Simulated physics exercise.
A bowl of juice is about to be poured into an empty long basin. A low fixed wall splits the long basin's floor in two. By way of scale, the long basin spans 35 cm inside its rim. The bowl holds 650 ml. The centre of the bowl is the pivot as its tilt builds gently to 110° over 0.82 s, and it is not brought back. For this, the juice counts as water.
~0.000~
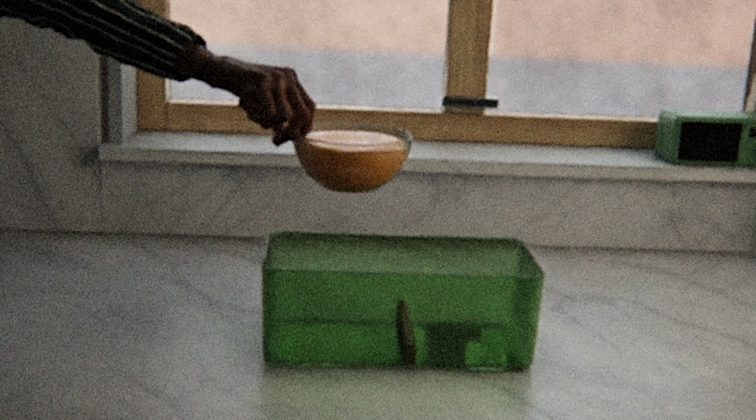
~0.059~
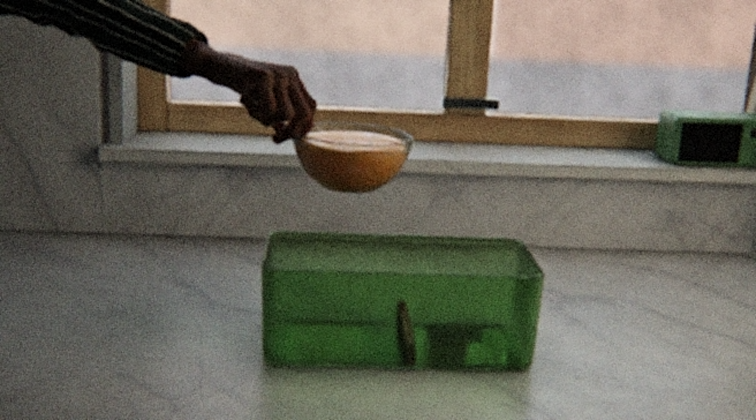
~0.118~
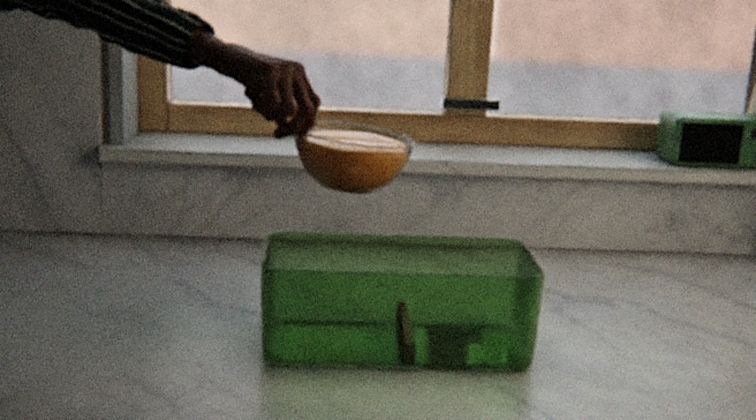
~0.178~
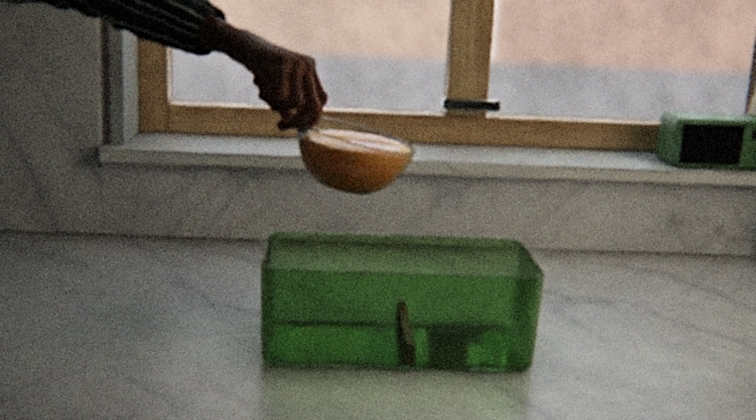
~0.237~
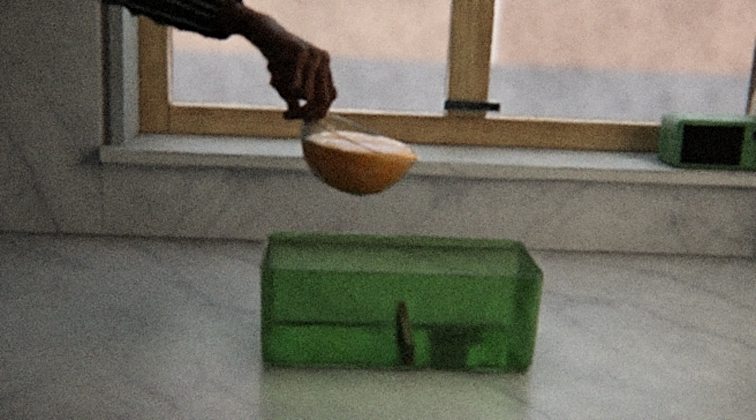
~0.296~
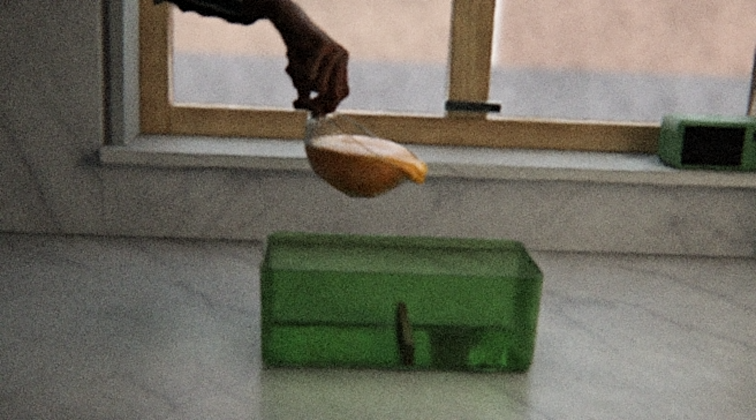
A hand in a dark striped sleeve gradually tilted a glass bowl of orange juice to the right above a long green basin, until a little juice slipped over the bowl's lower edge.
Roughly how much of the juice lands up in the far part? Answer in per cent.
Around 77 %.
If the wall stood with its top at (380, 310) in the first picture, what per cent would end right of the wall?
Then it comes to around 90 per cent.
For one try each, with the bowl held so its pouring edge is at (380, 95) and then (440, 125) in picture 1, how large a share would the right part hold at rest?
Try 1: Approx. 65 %; try 2: Approx. 80 %.
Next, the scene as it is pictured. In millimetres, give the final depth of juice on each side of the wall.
About 4 mm left, about 20 mm right.
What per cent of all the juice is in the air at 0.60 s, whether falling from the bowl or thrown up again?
Around 26 in a hundred.
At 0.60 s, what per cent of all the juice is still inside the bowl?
Portion remaining: Approx. 10 per cent.
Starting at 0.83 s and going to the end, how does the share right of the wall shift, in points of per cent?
I'd say it shrinks by some 3.
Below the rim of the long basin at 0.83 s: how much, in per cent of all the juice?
Reading: Approx. 98 %.
Then, 0.60 s in, the tilt is 92° and 11 per cent is still to pour, 0 is left of the wall and 63 right of it.
Then, 0.83 s in, the tilt is 110° and 0 per cent is still to pour, 18 is left of the wall and 80 right of it.
Then, 1.06 s in, the tilt is 110° and 0 per cent is still to pour, 21 is left of the wall and 78 right of it.
Then, 1.32 s in, the tilt is 110° and 0 per cent is still to pour, 22 is left of the wall and 77 right of it.
Finally, 22 per cent lies left of the wall, 77 right of it and 1 outside.
